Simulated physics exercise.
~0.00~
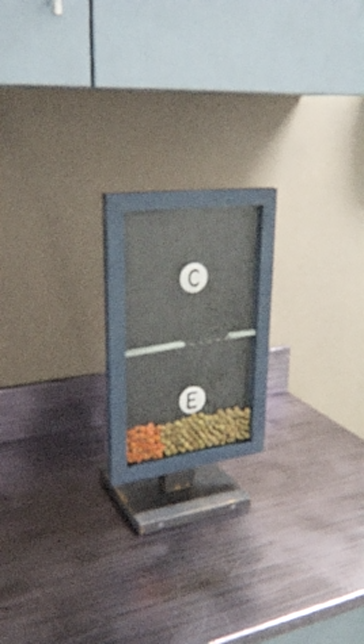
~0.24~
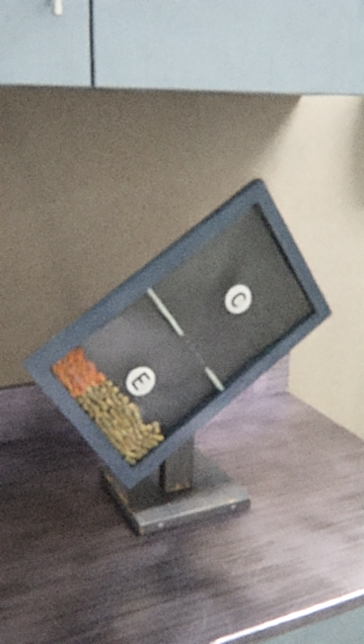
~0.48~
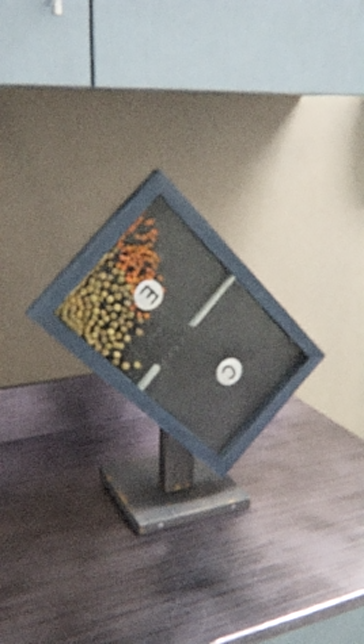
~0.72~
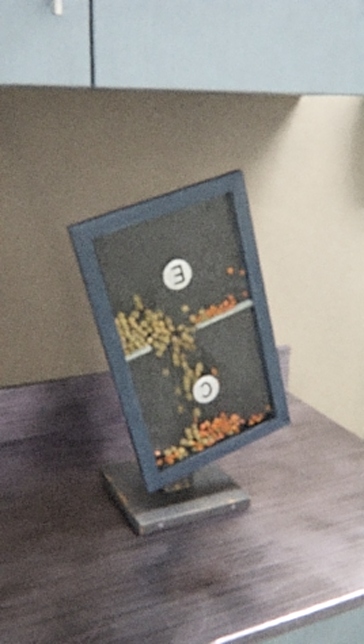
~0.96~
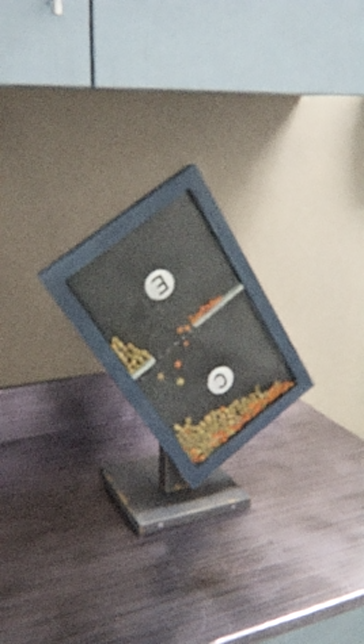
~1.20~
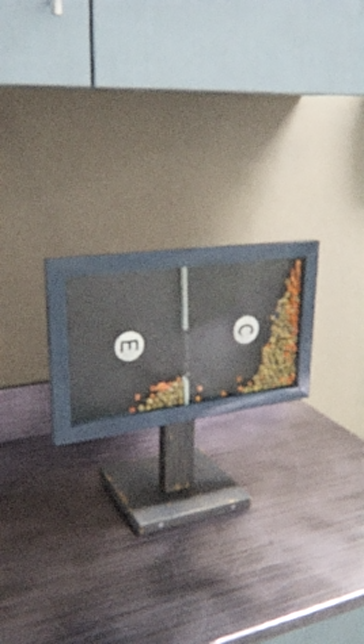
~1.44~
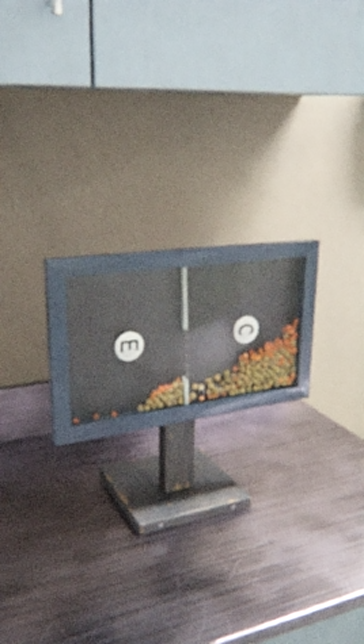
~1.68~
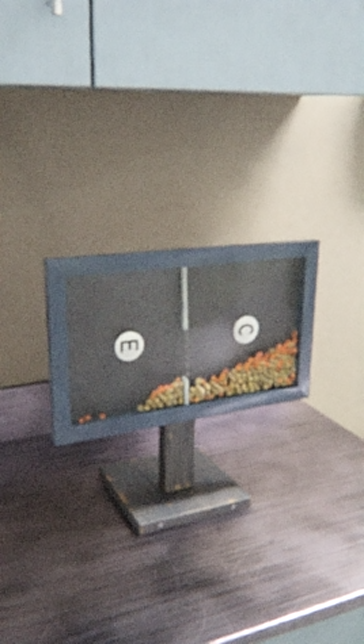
Framed case on a stand tipping almost upside down, spilling orange and pale beads through a gap, then swinging back to rest sideways, most beads in C.
